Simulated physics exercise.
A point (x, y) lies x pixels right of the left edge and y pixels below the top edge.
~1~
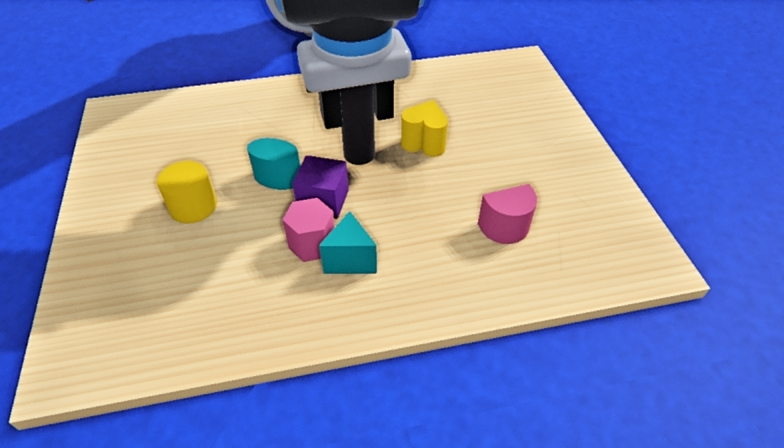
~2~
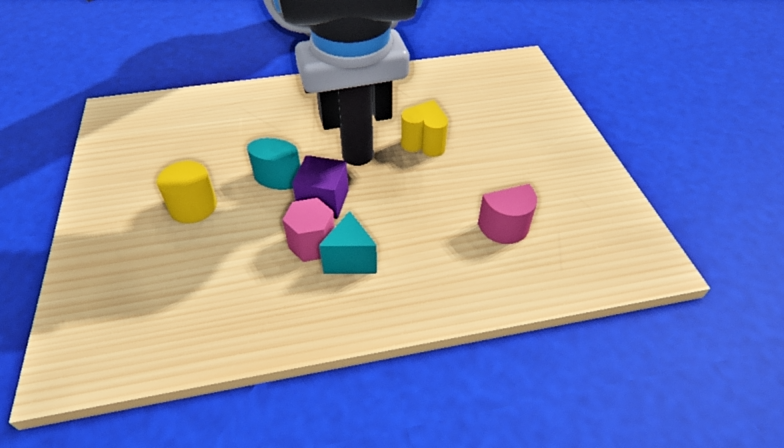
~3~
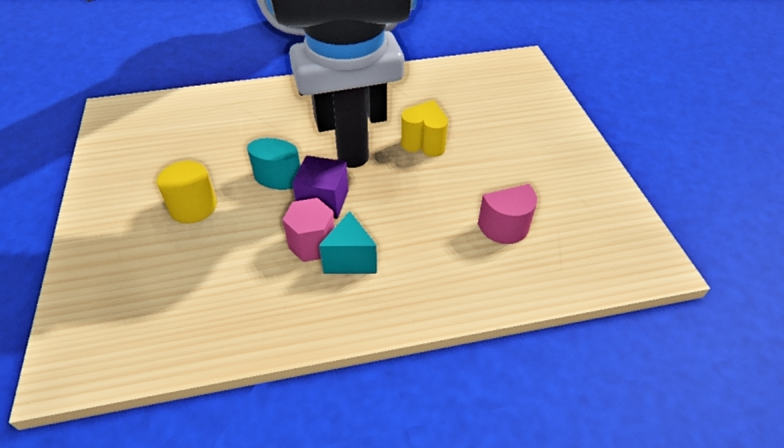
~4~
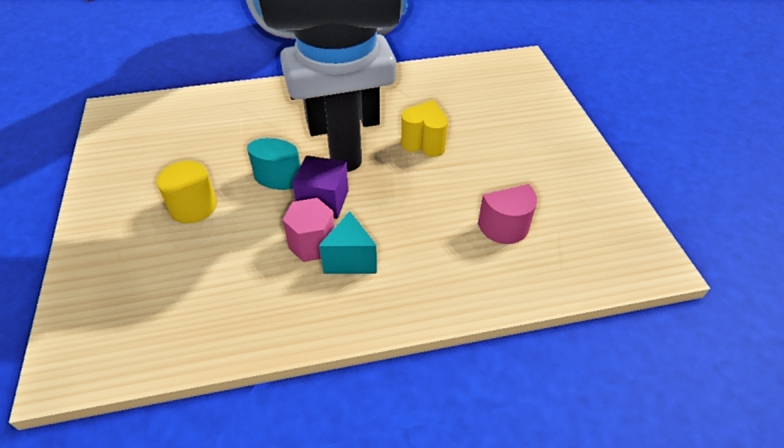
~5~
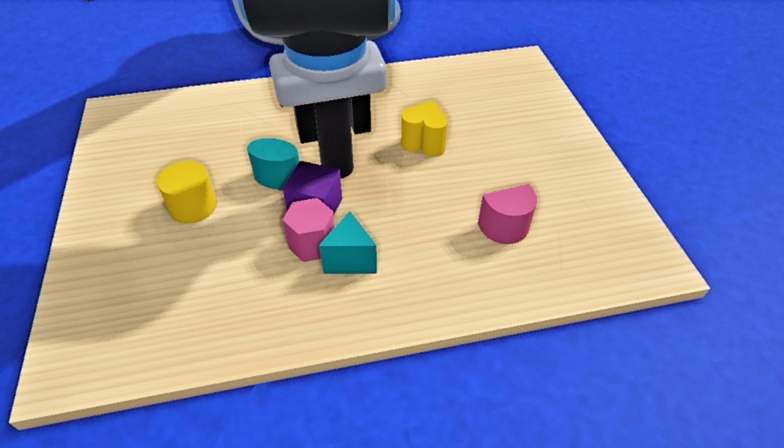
On a wooden board, a robot arm moves slightly left and nudges the purple block.
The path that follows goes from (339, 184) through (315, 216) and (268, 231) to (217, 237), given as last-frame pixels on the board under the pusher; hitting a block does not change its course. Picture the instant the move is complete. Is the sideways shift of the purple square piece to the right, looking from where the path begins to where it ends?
In short: No.
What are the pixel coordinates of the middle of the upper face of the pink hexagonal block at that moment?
The middle of its top is at (282, 247).
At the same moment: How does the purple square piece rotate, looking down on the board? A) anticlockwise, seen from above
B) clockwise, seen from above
Answer: A.
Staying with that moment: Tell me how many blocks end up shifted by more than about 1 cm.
I'm going with two.
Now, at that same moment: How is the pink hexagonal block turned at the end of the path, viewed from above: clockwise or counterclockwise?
It twists anticlockwise.
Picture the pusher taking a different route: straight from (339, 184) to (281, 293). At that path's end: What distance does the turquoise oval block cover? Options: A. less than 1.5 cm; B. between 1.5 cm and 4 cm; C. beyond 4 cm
A: Less than 1.5 cm.
The first path, step by step. One third of the way, pusher at (312, 200); pink hexagonal block at (282, 246), turned 60° anticlockwise; purple square piece at (276, 206), turned 30° clockwise.
Two thirds of the way, pusher at (264, 216); pink hexagonal block at (282, 247), turned 65° anticlockwise; purple square piece at (227, 227), turned 15° clockwise.
At the end, pusher at (211, 222); yellow cylinder still; pink hexagonal block at (282, 247), turned 65° anticlockwise; purple square piece at (196, 241), turned 20° anticlockwise.
